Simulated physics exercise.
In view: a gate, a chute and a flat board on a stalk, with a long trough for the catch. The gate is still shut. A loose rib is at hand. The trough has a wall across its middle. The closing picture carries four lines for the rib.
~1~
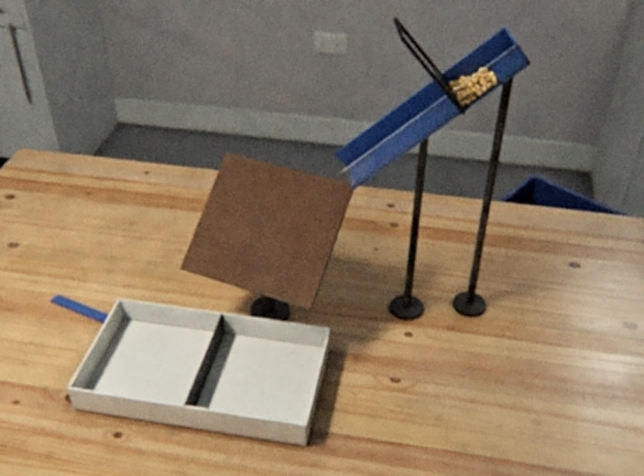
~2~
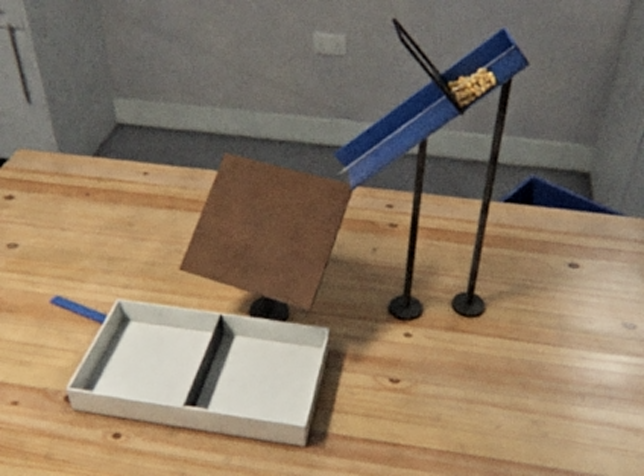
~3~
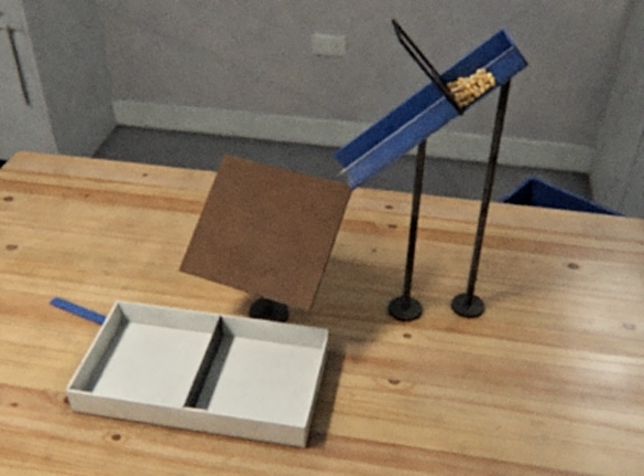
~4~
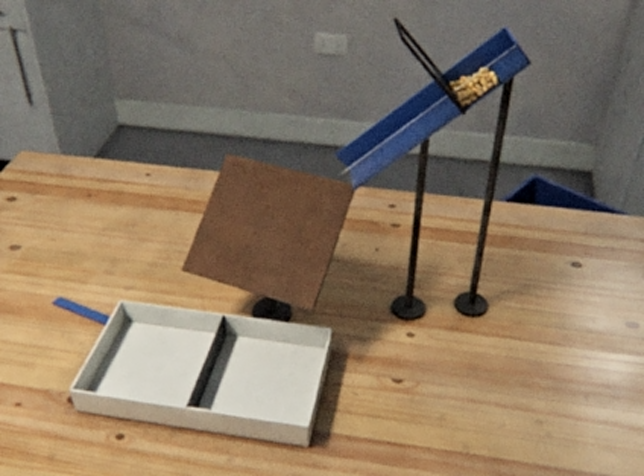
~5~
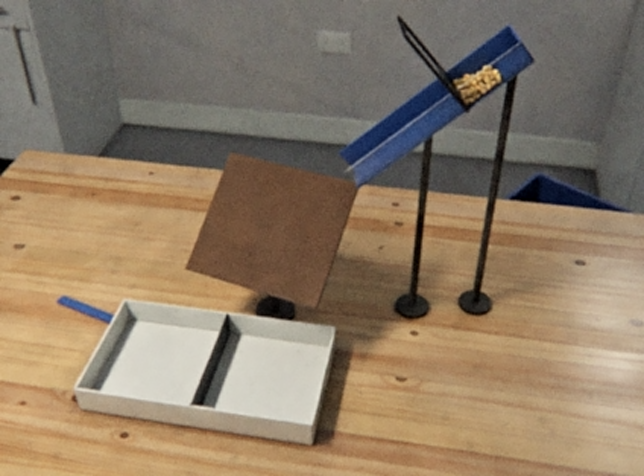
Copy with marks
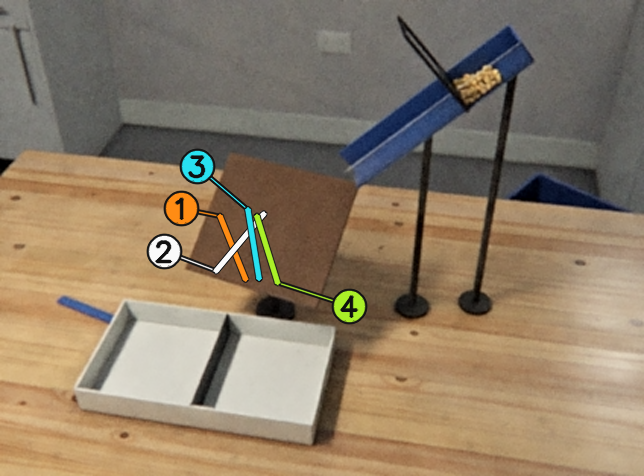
Dried chickpeas sitting motionless behind a shut gate in a sloping blue chute, beside a tilted brown board and divided white trough.
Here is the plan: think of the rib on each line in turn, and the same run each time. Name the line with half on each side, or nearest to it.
Line 2.
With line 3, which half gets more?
More lands on the right.
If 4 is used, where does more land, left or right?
Right.
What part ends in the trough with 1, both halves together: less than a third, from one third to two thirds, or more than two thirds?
Line 1 gives more than two thirds.
On the marked copy, line 1 from (220, 216) to (245, 279); line 2 from (263, 213) to (216, 270); line 3 from (247, 209) to (259, 278); line 4 from (256, 216) to (277, 282).
With 1, of what is caught, a small part in the left half, nearly all in the right.
With 2, of what is caught, about two thirds in the left half, about a third in the right.
With 3, of what is caught, none in the left half, all in the right.
With 4, of what is caught, none in the left half, all in the right.
